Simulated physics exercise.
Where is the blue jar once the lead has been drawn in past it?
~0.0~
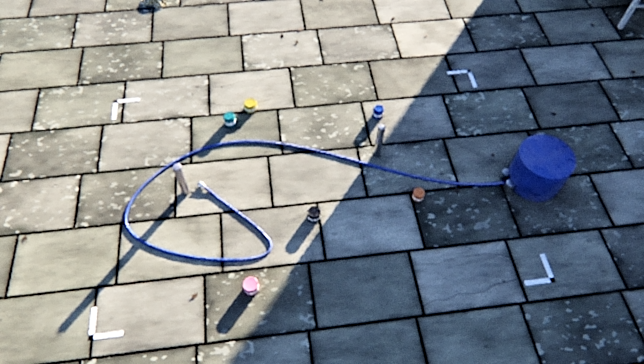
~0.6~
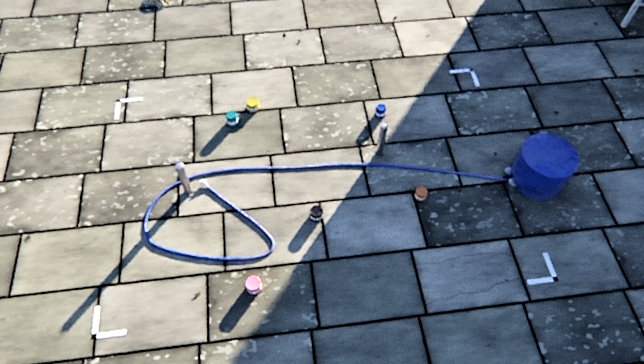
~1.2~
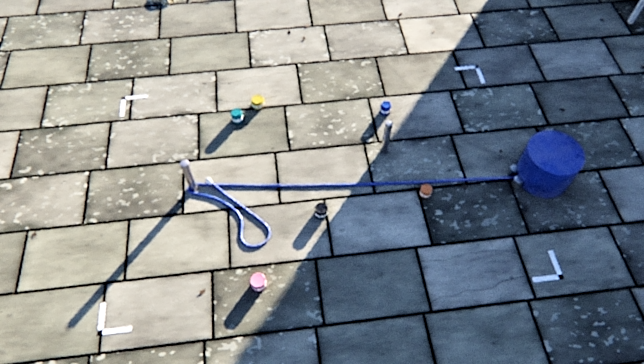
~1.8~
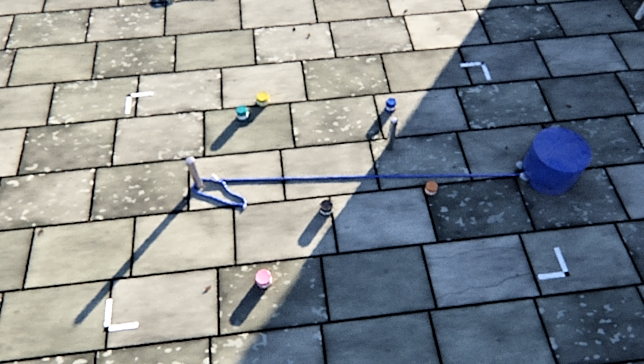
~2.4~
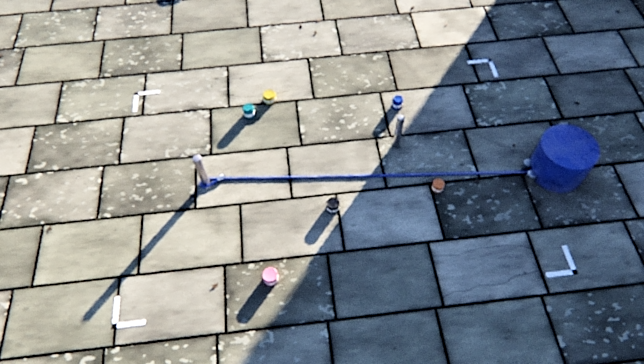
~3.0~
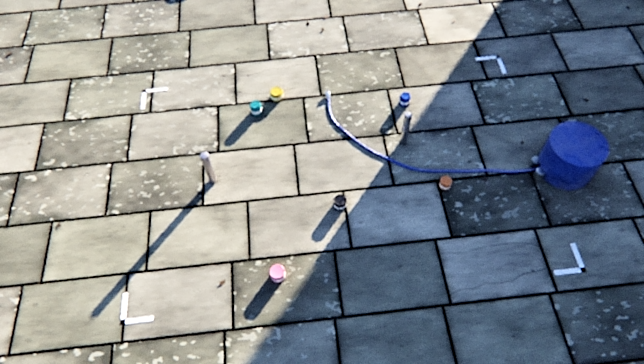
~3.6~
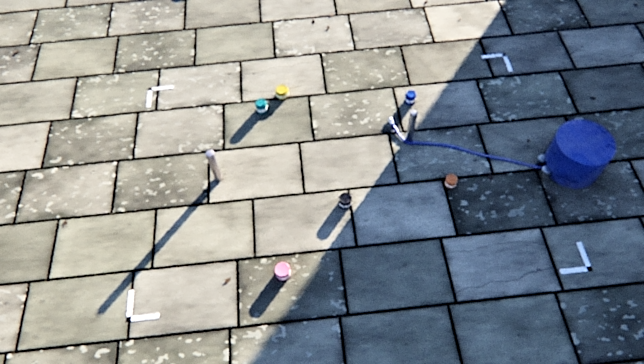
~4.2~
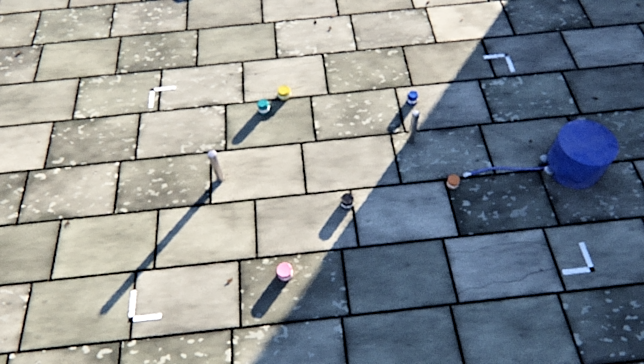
The blue jar is still standing in its original spot on the paving, close to the post near the shadow's edge.
A blue reel winds in a lead from around posts, leaving a short length out.
